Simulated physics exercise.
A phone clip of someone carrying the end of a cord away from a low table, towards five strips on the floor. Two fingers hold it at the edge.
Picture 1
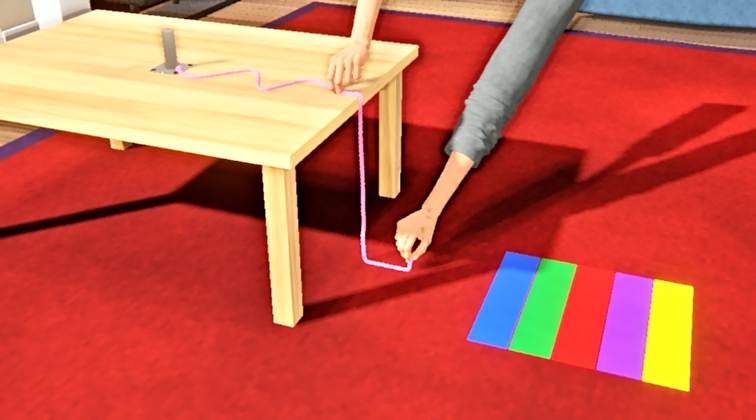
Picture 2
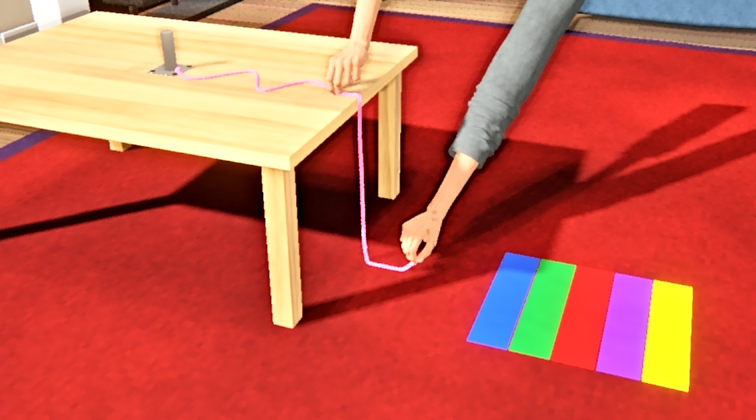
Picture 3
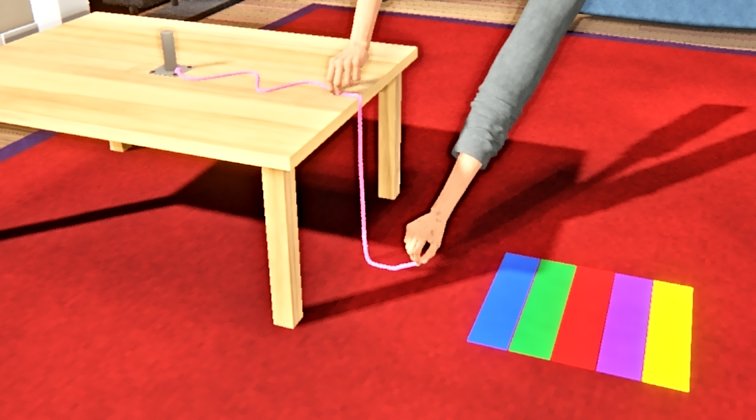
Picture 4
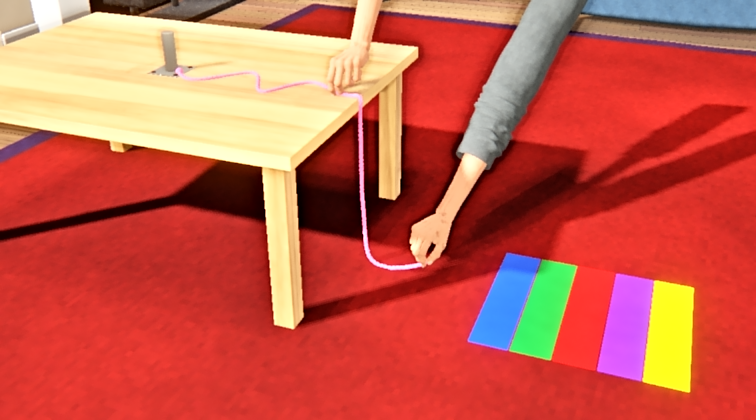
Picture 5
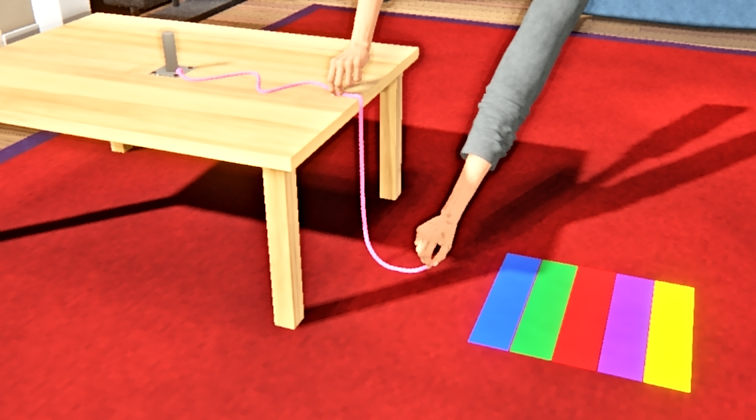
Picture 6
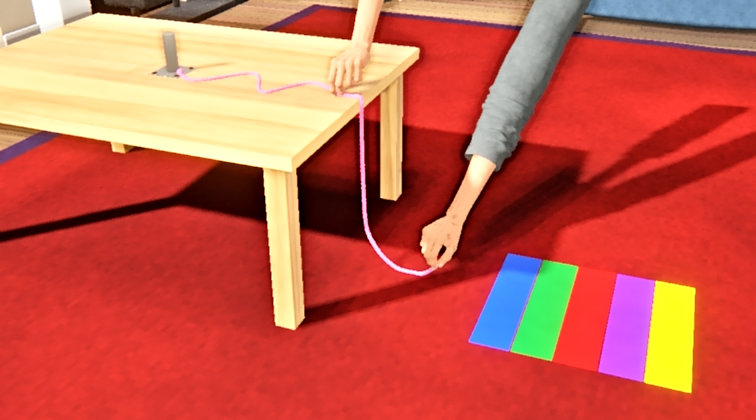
A hand at the end of a grey-sleeved arm holds the end of a pink cord just above a red rug, seen from slightly above beside a pale wooden table. The cord runs from a small grey upright piece across the tabletop, under another hand at the edge; blue, green, red, purple and yellow strips lie at right. The lower hand moves slightly rightward, drawing the hanging cord into a smoother curve.
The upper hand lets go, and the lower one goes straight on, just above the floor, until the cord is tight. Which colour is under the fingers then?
The end stops over the purple strip.
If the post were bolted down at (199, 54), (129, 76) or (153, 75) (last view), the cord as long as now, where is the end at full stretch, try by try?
Try by try, around (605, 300), (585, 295) and (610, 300).
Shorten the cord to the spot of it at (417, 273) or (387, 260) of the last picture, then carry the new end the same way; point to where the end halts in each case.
About (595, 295) and (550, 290).
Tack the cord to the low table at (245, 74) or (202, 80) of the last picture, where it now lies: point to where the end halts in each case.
About (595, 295) and (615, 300).
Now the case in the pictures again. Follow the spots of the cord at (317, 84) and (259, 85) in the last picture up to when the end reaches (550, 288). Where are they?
They go to (365, 112) and to (298, 88).
Soon after, end near (550, 288); over green.
After that, end near (599, 298); over red.
At the stop, end near (629, 304); over purple. It gets as far as the purple strip.
